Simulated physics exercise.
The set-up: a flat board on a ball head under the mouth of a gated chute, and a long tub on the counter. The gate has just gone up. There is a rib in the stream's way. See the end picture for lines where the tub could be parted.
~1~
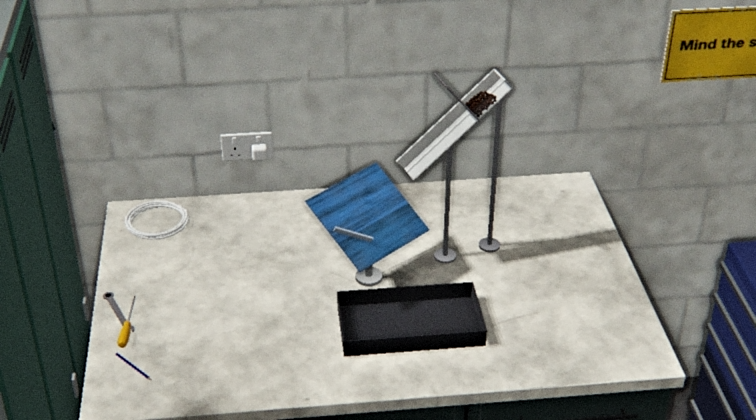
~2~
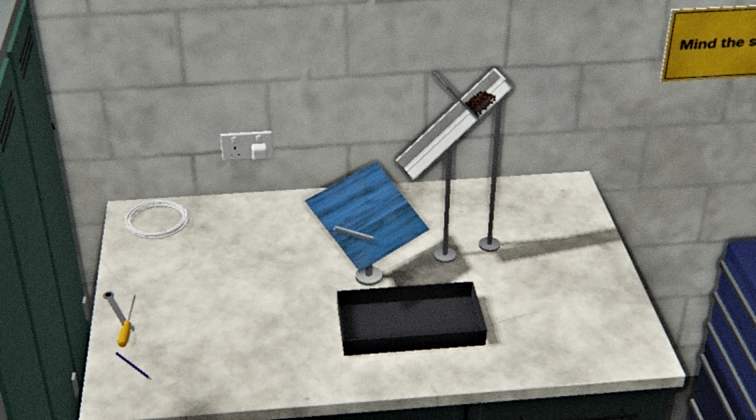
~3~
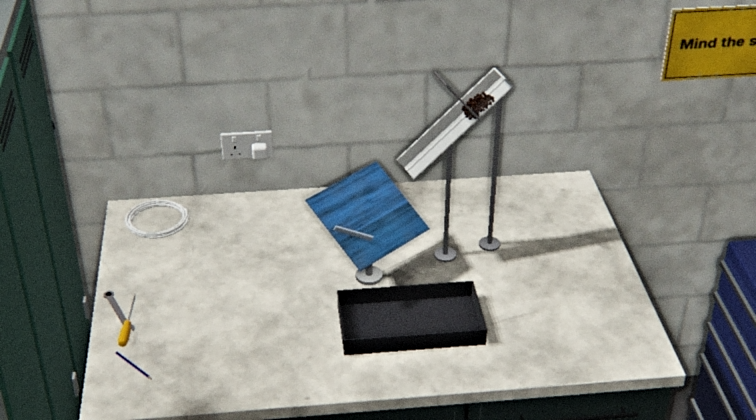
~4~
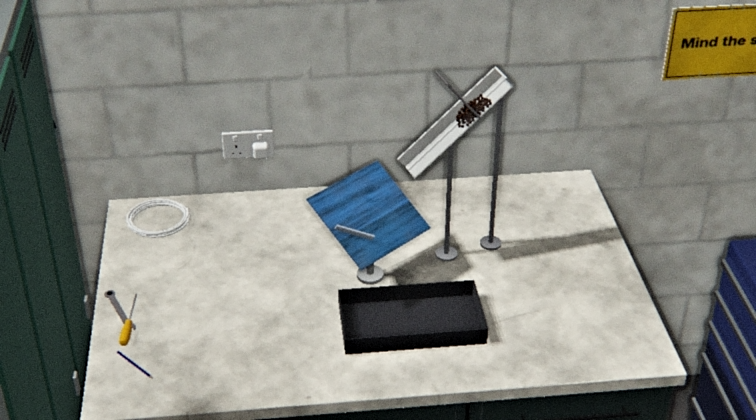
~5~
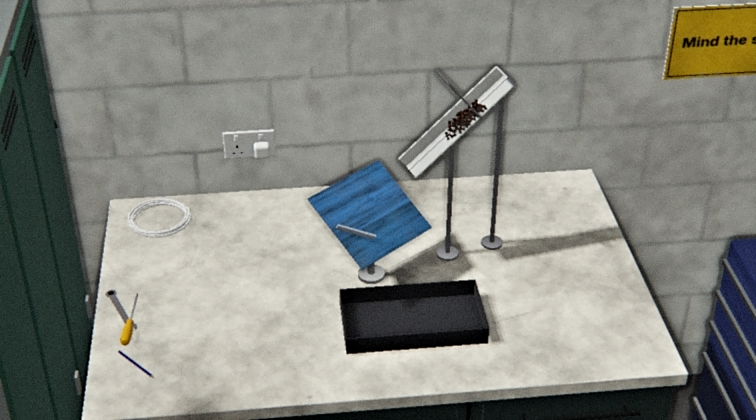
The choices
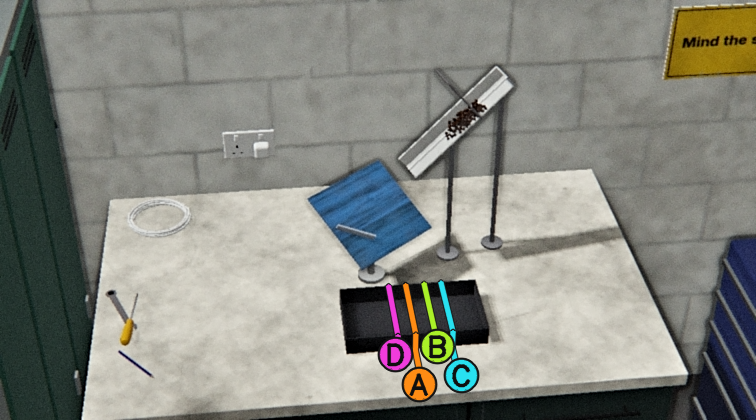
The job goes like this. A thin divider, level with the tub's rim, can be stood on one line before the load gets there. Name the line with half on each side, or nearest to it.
Use line A.
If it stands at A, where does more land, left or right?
Right.
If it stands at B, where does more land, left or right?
Left.
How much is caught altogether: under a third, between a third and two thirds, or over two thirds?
It is over two thirds.
On the marked copy, line A crosses the front rim at (415, 334); line B crosses the front rim at (435, 332); line C crosses the front rim at (452, 331); line D crosses the front rim at (397, 335).
With A, of what is caught, roughly a third on the left of the divider, roughly two thirds on the right.
With B, of what is caught, almost all on the left of the divider, about a tenth on the right.
With C, of what is caught, almost all on the left of the divider, just a few on the right.
With D, of what is caught, about a tenth on the left of the divider, the larger part on the right.
